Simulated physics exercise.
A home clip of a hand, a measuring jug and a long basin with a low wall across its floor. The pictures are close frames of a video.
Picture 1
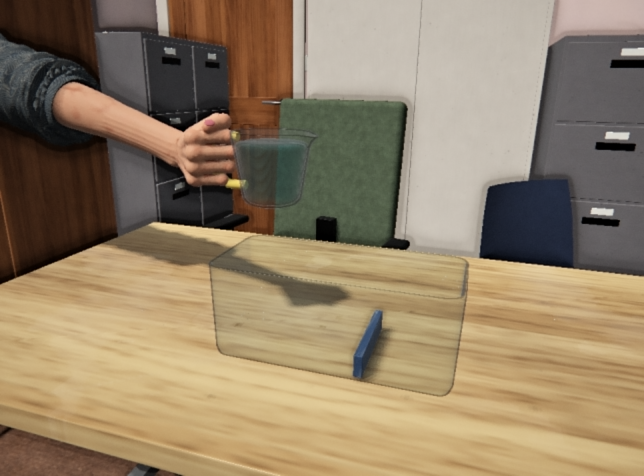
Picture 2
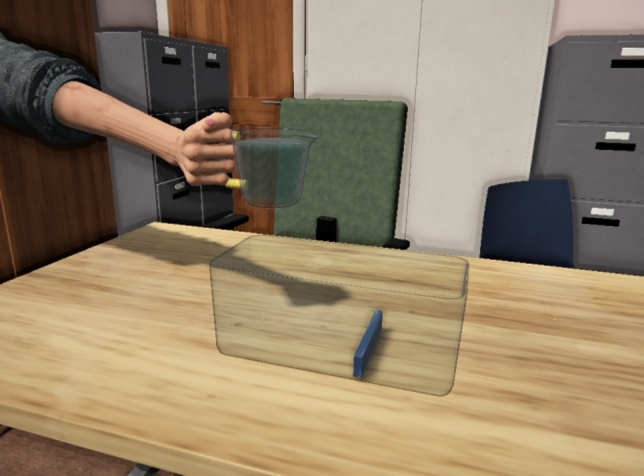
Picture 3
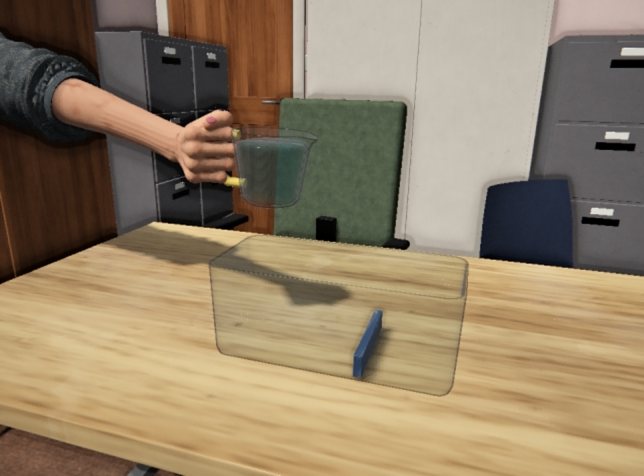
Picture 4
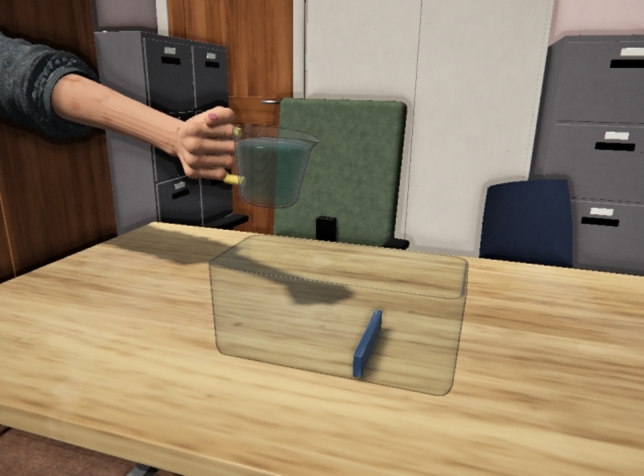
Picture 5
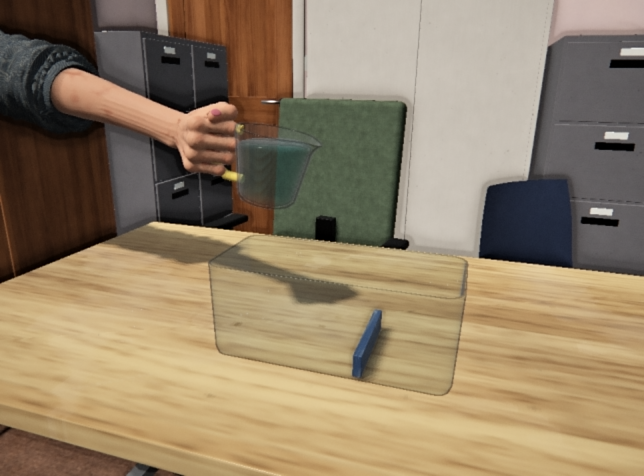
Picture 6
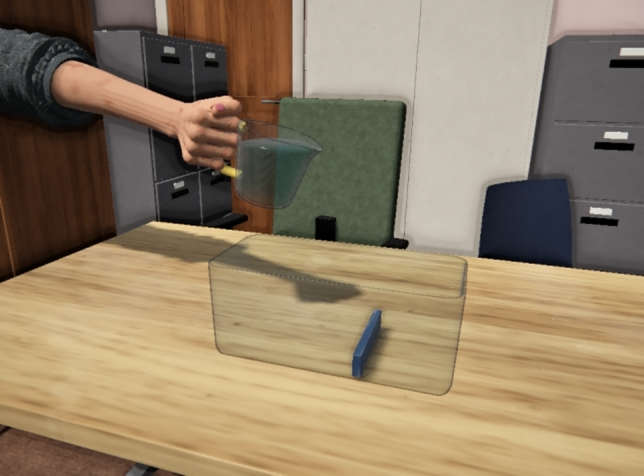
A hand reaching in from the left, in a dark grey knitted sleeve, holds a clear measuring jug of bluish water above a pale wooden table, seen from a fixed, slightly raised view. Below it sits a long transparent basin with a low blue wall inside, before green and navy chairs and grey filing cabinets. The hand gradually tilts the jug rightward, its right rim dipping while the water stays level inside.
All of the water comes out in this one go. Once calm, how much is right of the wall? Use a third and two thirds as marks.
It comes to less than a third.
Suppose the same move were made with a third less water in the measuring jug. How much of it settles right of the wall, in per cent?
Close to 5 per cent.
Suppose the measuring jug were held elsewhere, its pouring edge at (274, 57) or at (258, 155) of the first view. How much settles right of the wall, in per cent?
The first gives 15 %, the second 15 %.
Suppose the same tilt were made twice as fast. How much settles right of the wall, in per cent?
Some 15 per cent.
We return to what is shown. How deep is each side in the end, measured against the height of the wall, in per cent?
The left part 40 per cent, the right part 20.
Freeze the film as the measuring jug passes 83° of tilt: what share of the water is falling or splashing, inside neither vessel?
About 25 per cent.
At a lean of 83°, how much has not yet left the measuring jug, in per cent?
Close to 55 per cent.
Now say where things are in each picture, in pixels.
In the first picture, it leans 0°; its right rim is at (317, 136); the water meets the walls at (241, 141) and (308, 145); the long basin's rim runs from (231, 250) to (467, 279); the wall's top is at (370, 332).
In the second picture, it leans 1°; its right rim is at (318, 136); the water meets the walls at (241, 141) and (309, 145).
In the third picture, it leans 3°; its right rim is at (319, 138); the water meets the walls at (242, 140) and (309, 145).
In the fourth picture, it leans 6°; its right rim is at (320, 141); the water meets the walls at (242, 140) and (310, 146).
In the fifth picture, it leans 10°; its right rim is at (322, 145); the water meets the walls at (244, 140) and (313, 147).
In the sixth picture, it leans 16°; its right rim is at (323, 150); the water meets the walls at (245, 141) and (317, 147).
A moment on, the tilt is 83° and 54 per cent is still to pour, 14 is left of the wall and 5 right of it.
Next, the tilt is 118° and 2 per cent is still to pour, 75 is left of the wall and 17 right of it.
Then the tilt is 121° and 0 per cent is still to pour, 78 is left of the wall and 21 right of it.
Later the tilt is 121° and 0 per cent is still to pour, 78 is left of the wall and 21 right of it.
Finally, 78 per cent lies left of the wall, 21 right of it and 1 outside.
